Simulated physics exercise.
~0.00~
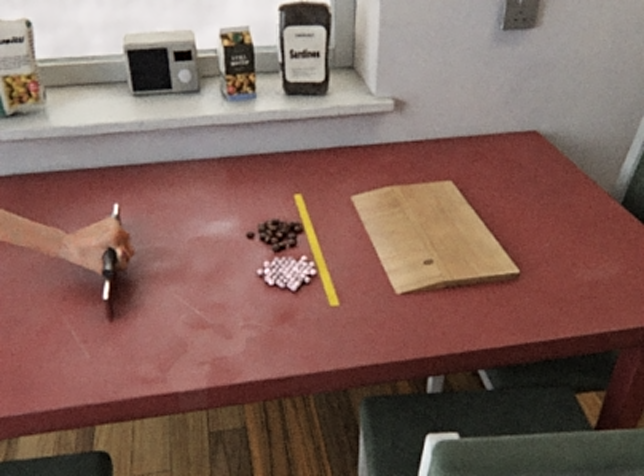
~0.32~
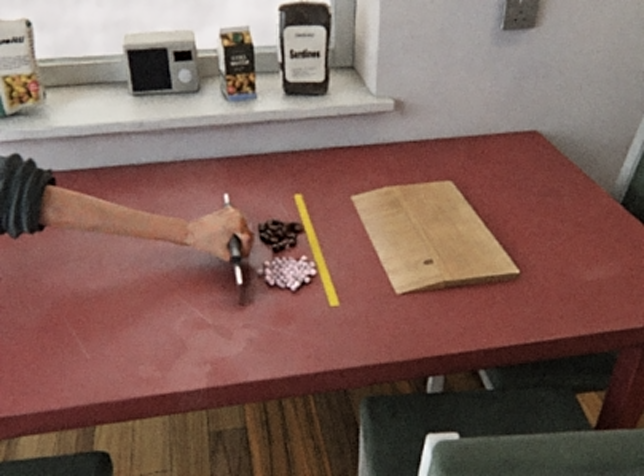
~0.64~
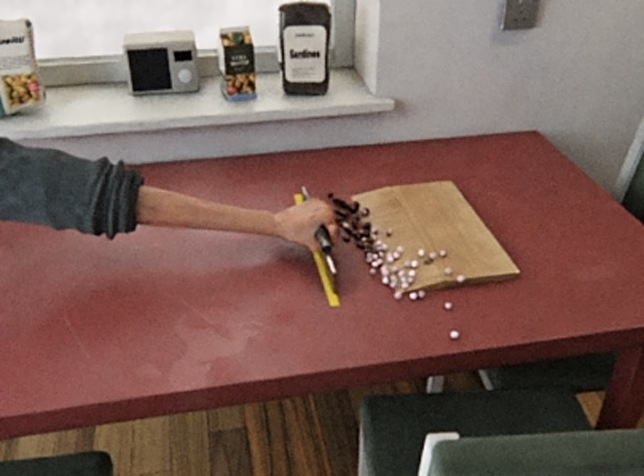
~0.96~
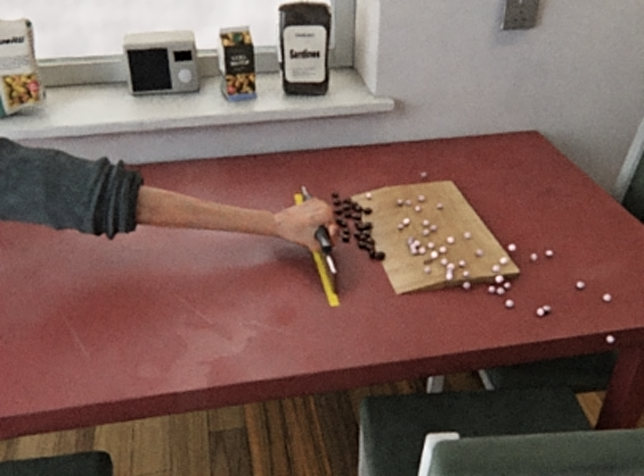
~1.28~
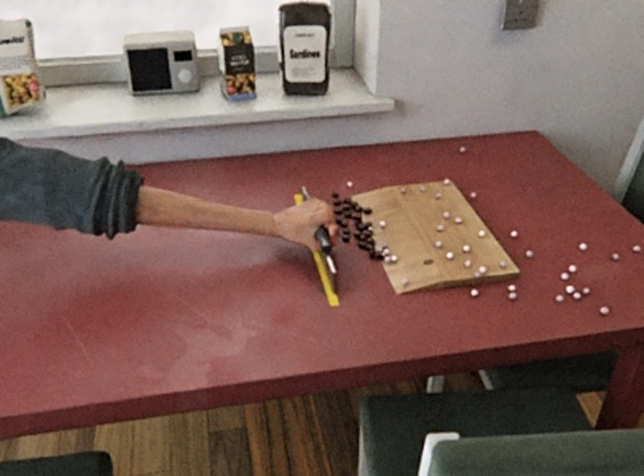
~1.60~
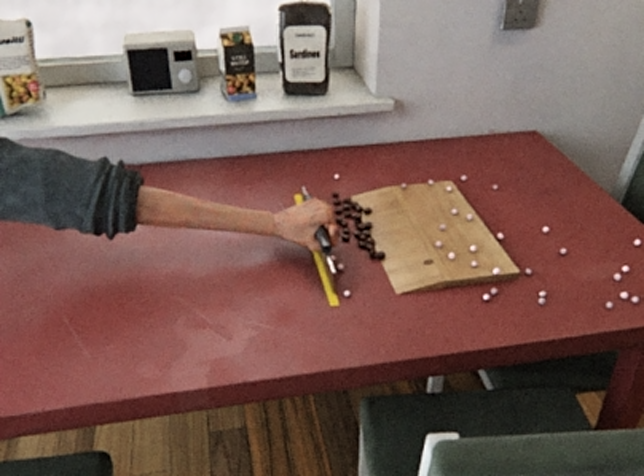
On a dark red table beneath a windowsill holding packages and a small grey device, seen from above at an angle, a hand grips a scraper at the left. Dark brown pieces and nearer pink-and-white ones sit in two clusters beside a yellow strip, with a wooden ramp to the right. The hand sweeps the scraper rightward, pushing both clusters across the strip, and stops there. The pale pieces scatter over the ramp and beyond, while the dark ones bunch at its left edge. Finally, most pale pieces lie past the ramp's top, some remain short, and nearly all dark ones stay before it.
